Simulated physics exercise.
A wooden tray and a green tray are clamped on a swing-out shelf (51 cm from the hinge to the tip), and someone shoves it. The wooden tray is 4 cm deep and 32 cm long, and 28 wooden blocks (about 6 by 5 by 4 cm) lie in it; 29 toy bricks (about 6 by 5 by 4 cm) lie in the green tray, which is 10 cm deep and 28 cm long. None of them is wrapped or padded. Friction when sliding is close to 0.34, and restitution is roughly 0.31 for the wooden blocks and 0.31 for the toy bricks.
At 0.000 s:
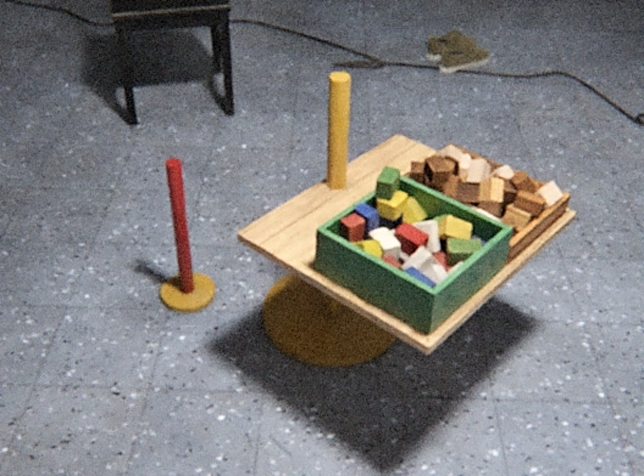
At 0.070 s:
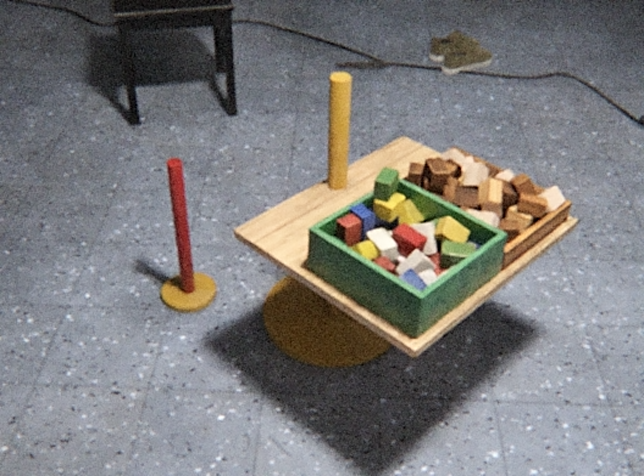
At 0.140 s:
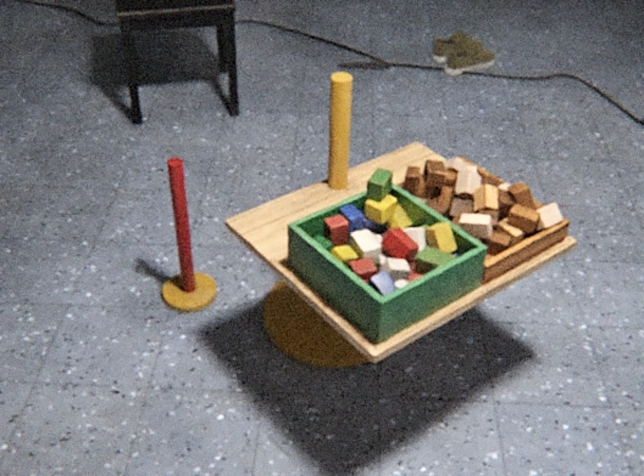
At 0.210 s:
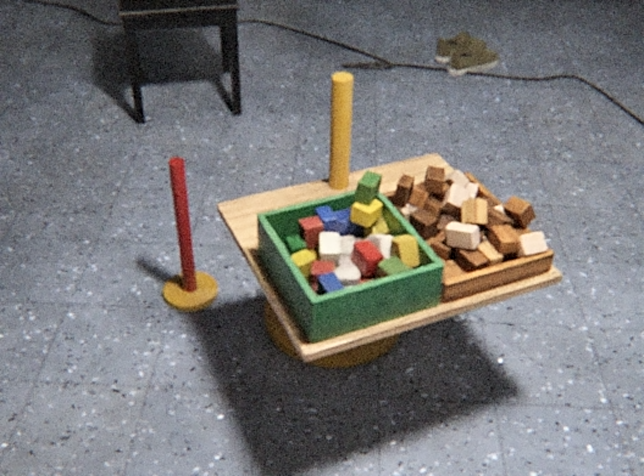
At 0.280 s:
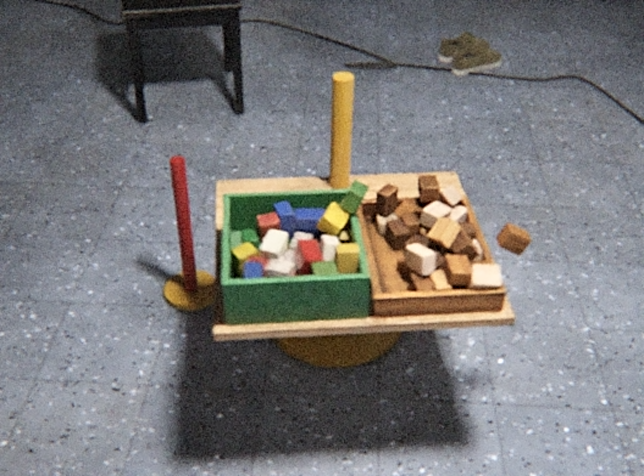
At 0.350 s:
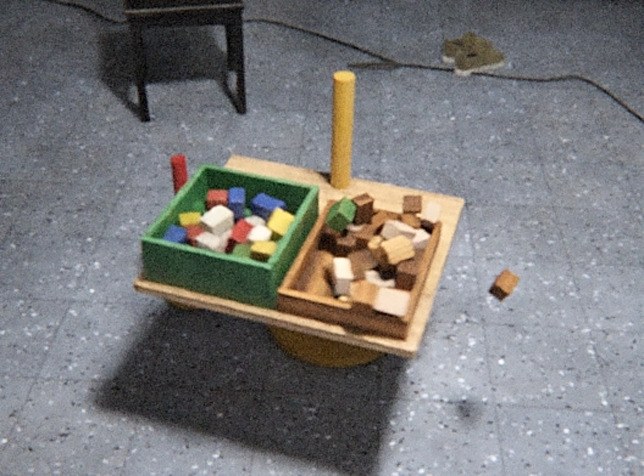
On a speckled floor, a wooden shelf swung around toward the left, carrying a green tray of colourful blocks and a wooden tray of plain ones, and a brown block flew off to the right.
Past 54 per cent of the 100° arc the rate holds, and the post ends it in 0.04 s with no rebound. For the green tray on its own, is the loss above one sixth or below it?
Below one sixth.
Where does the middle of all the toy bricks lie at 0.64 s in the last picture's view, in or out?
Middle approx. (195, 185).
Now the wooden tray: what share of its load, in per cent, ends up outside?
For the wooden tray, the loss is 30%.
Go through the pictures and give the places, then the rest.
In the first picture (each is followed by its nearest rim corner in this view, unless another is named; the camera moves round a little), green tray, (431, 290); wooden tray (by its farthest rim corner), (453, 146); turned through 0°; none out.
In the second picture, green tray, (418, 293); wooden tray, (457, 149); turned through 3°.
In the third picture, green tray, (380, 298); wooden tray, (463, 159); turned through 10°.
In the fourth picture, green tray, (313, 298); wooden tray, (469, 175); turned through 23°.
In the fifth picture, green tray, (226, 279); wooden tray, (465, 198); turned through 42°; 1 out, the lowest block at (514, 239).
In the sixth picture, green tray, (146, 236); wooden tray, (439, 224); turned through 64°; 3 out, the lowest block at (504, 285).
After 0.44 s, it reaches the stop.
After 0.52 s, wooden tray 19 in, 9 out and green tray 28 in, 1 out.
After 0.64 s, wooden tray 19 in, 9 out and green tray 27 in, 2 out.
After 0.86 s, wooden tray 19 in, 9 out and green tray 27 in, 2 out.
Outcome (at 1.29 s), wooden tray 19 in, 9 out and green tray 27 in, 2 out. Asked share, 2 of 29, 7 per cent.
